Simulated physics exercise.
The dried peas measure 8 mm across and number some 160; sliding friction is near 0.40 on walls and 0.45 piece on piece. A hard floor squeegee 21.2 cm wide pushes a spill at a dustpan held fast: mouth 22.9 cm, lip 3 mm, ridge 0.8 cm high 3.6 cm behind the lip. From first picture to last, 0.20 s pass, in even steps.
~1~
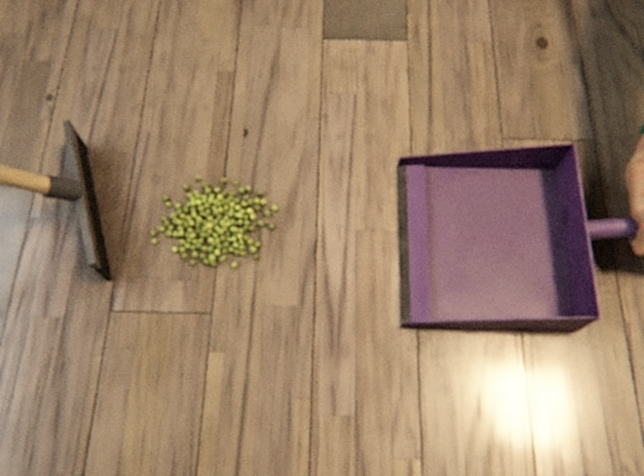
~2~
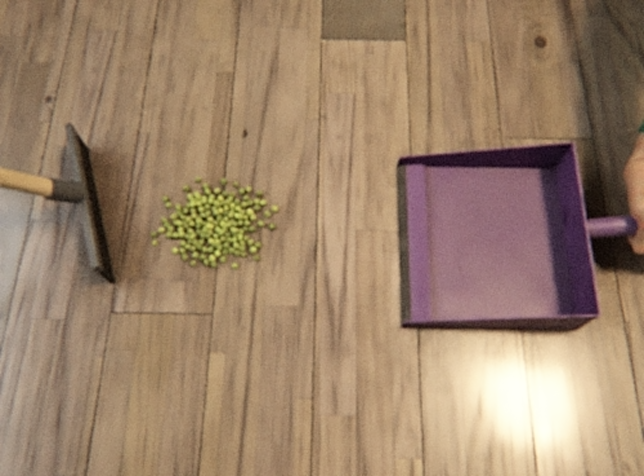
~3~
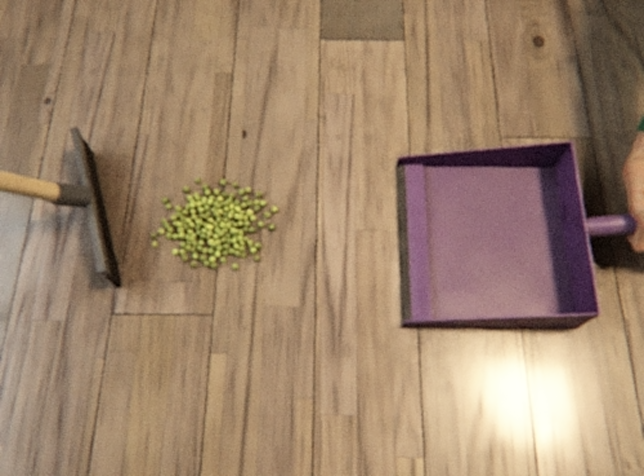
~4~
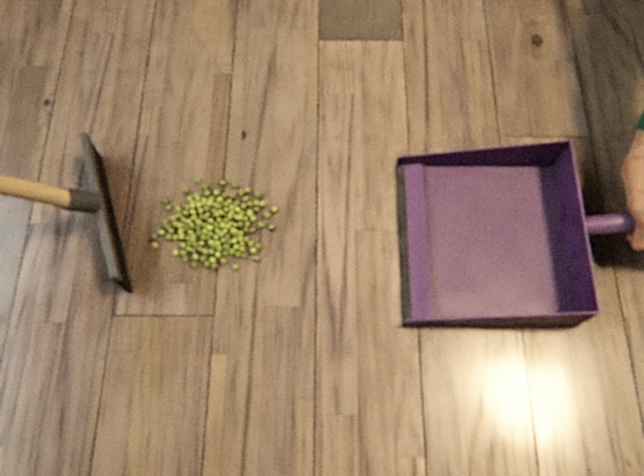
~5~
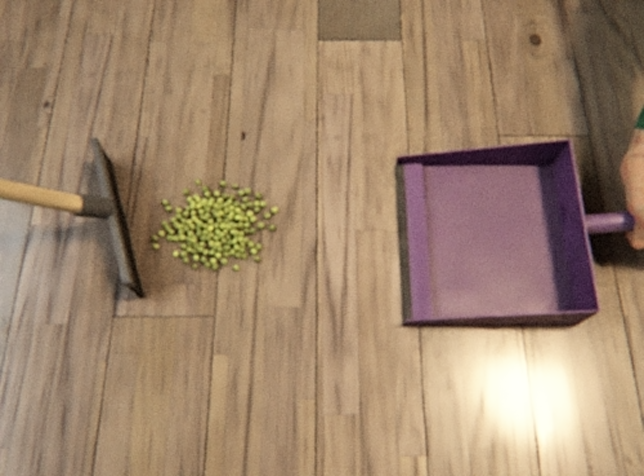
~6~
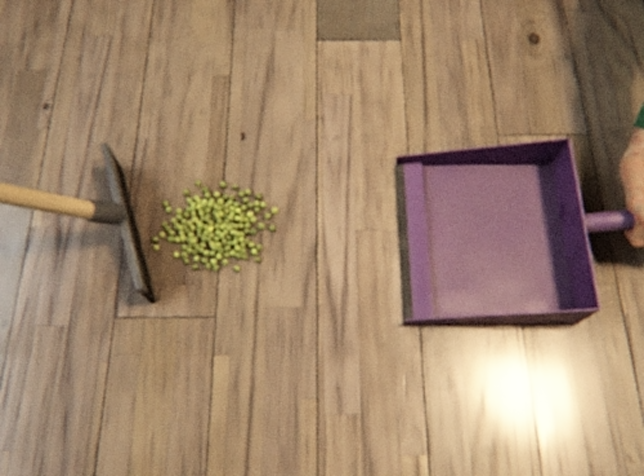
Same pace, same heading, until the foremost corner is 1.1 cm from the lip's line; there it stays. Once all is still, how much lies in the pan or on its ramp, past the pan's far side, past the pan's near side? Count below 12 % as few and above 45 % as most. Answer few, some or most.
Pan few, far side few, near side few.
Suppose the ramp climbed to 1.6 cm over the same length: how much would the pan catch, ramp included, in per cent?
In that case some 0 per cent.
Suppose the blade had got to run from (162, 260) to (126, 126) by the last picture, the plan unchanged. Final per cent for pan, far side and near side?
Pan 10, far 35, near 0.
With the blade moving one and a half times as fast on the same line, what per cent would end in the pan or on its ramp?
It would be near 0 per cent.
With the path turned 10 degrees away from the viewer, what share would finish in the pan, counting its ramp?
It would be near 0 per cent.
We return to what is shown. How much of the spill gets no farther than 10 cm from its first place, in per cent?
About 35 per cent.
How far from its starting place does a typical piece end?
Roughly 14 cm.
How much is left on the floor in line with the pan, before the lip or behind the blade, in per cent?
Roughly 95 per cent.
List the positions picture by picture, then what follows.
Blade from (95, 265) to (70, 128), moved 0.0 cm, 0 of the pieces shifted so far; middle of the pieces at (216, 223); pan at (497, 244), in the first frame.
Blade from (98, 267) to (71, 130), moved 0.3 cm, 0 of the pieces shifted so far; middle of the pieces at (216, 223), in the second frame.
Blade from (105, 272) to (77, 134), moved 1.3 cm, 0 of the pieces shifted so far; middle of the pieces at (216, 224), in the third frame.
Blade from (117, 277) to (86, 139), moved 2.7 cm, 0 of the pieces shifted so far; middle of the pieces at (216, 225), in the fourth frame.
Blade from (129, 283) to (97, 145), moved 4.4 cm, 0 of the pieces shifted so far; middle of the pieces at (216, 226), in the fifth frame.
Blade from (142, 289) to (107, 150), moved 5.9 cm, 0 of the pieces shifted so far; middle of the pieces at (217, 227); pan at (496, 240), in the sixth frame.
Then, 0.39 s after the last picture, middle of the blade 21 cm from the lip; 0 % over the lip, far side 0 %, near side 0 %.
Then, 0.65 s after the last picture, middle of the blade 11 cm from the lip; 0 % over the lip, far side 0 %, near side 0 %.
Then, 1.02 s after the last picture, middle of the blade 5 cm from the lip; 0 % over the lip, far side 0 %, near side 0 %.
In the end, pan 0 %, far side 5 %, near side 0 %, in front of the lip or behind the blade 95 %.
